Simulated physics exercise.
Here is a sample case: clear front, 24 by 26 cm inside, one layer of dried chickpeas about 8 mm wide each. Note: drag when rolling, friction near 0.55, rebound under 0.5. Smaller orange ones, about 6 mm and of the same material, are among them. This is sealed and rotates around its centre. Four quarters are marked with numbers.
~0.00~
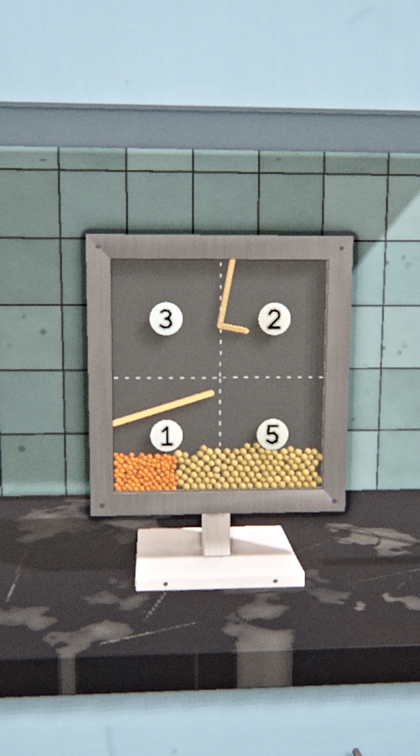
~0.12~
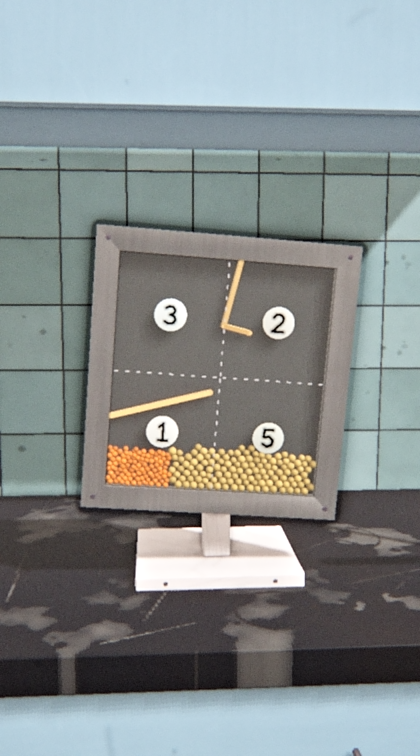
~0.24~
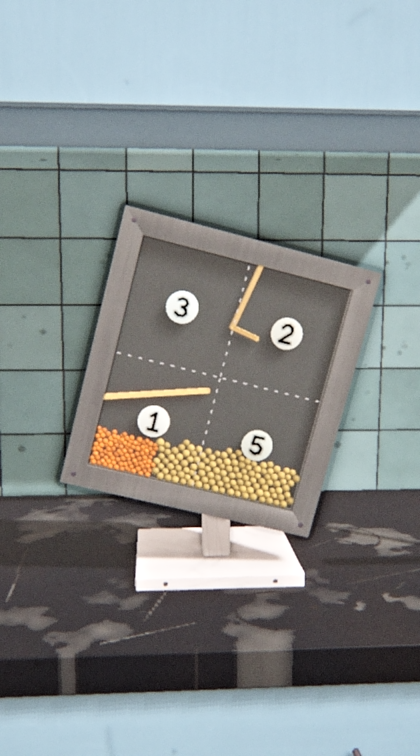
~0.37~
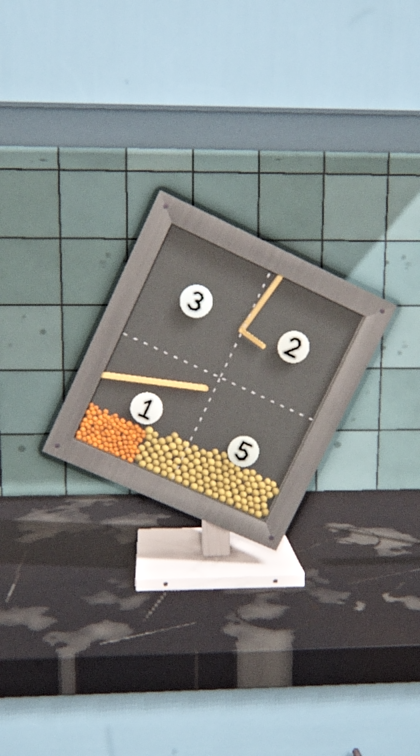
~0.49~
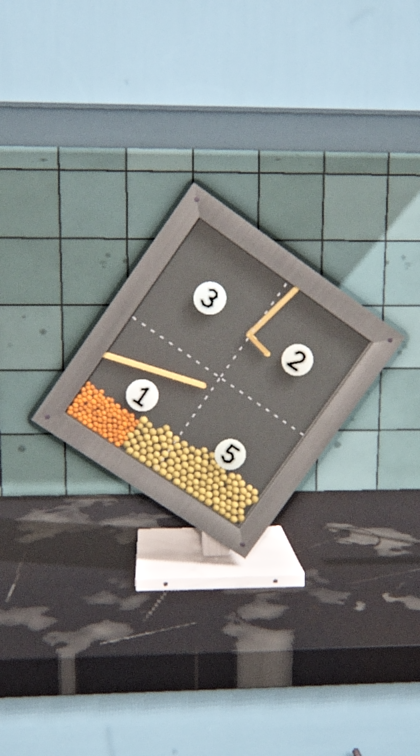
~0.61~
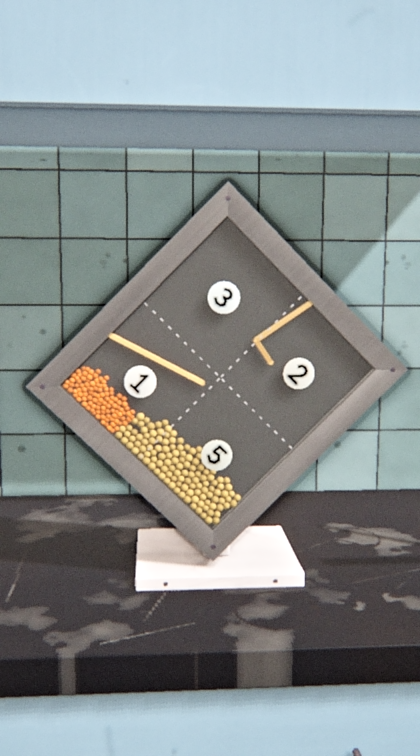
A framed case of orange and tan balls rotates clockwise above a white base.
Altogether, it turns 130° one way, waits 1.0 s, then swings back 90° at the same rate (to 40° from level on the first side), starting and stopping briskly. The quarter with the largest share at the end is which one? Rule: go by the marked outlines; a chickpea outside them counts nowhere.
That is the one marked 5.
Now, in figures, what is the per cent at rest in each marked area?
In per cent: Quarter 1 holds 0, quarter 2 holds 40, quarter 3 holds 0, quarter 5 holds 60.
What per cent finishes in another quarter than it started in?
About 65 in a hundred.
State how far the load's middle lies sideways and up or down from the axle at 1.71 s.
Left: About 5 cm; below: About 9 cm.
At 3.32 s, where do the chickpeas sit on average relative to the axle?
Some 5 cm right and 9 cm below.
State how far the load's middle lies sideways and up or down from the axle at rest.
Offset approx. 6 cm right, 8 cm below.
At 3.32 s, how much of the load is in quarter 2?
It works out at roughly 75 per cent.
By 1.71 s, it stands 130° clockwise; the chickpeas' middle is 5 cm left of and 9 cm below the centre; no. 2, 60 %, no. 5, 40 %.
By 3.32 s, it stands 85° clockwise; the chickpeas' middle is 5 cm right of and 9 cm below the centre; no. 2, 75 %, no. 5, 25 %.
By 3.93 s, it stands 40° clockwise; the chickpeas' middle is 8 cm right of and 6 cm below the centre; no. 2, 55 %, no. 5, 45 %.
At rest by 5.1 s, it stands 40° clockwise; no. 1, 0 %, no. 2, 40 %, no. 3, 0 %, no. 5, 60 %.
